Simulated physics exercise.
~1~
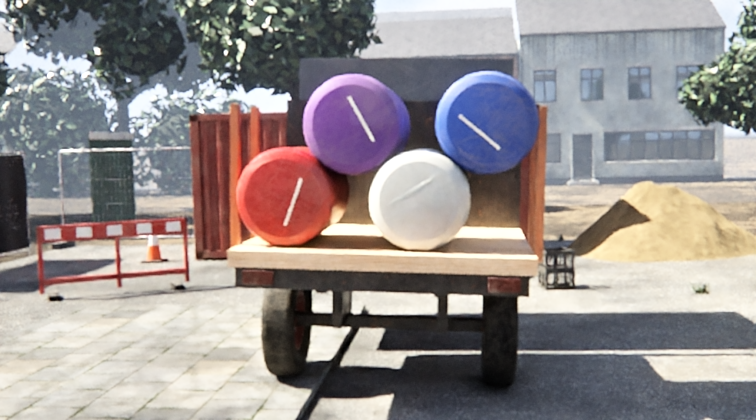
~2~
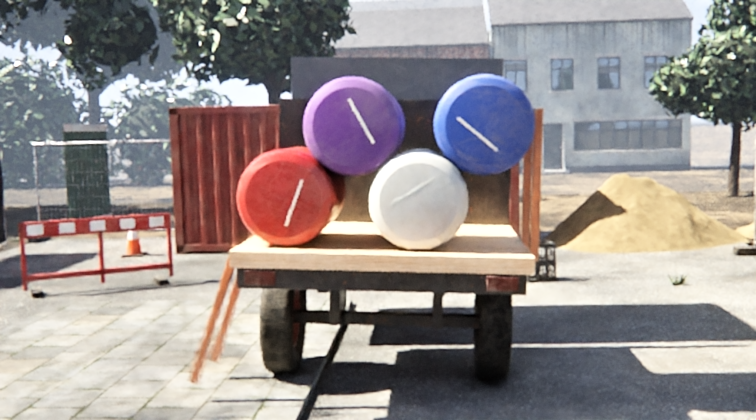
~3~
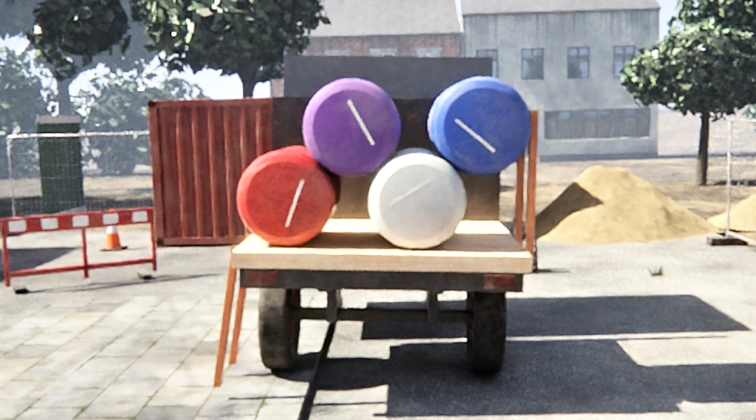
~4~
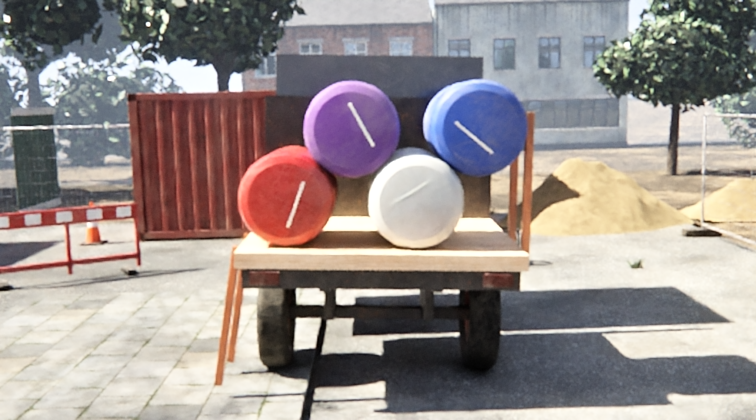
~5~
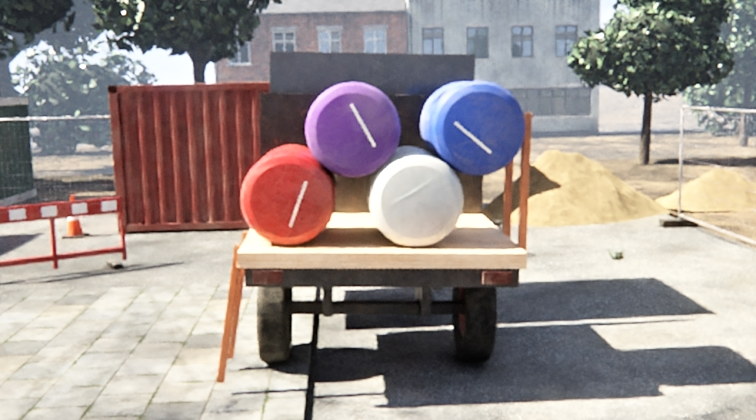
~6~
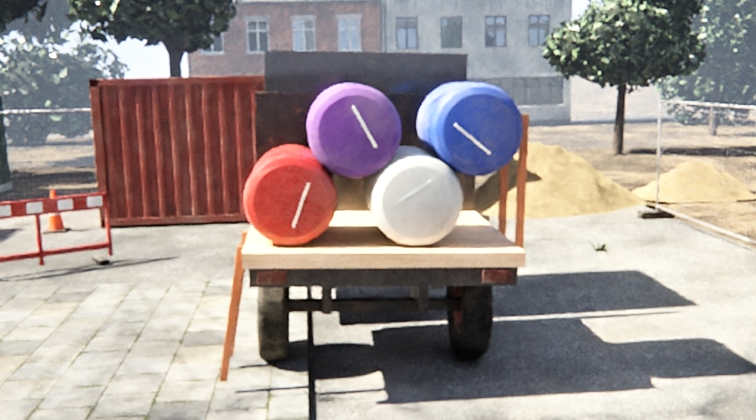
The left posts swing down beside the flatbed and hang there while all four bales stay stacked.
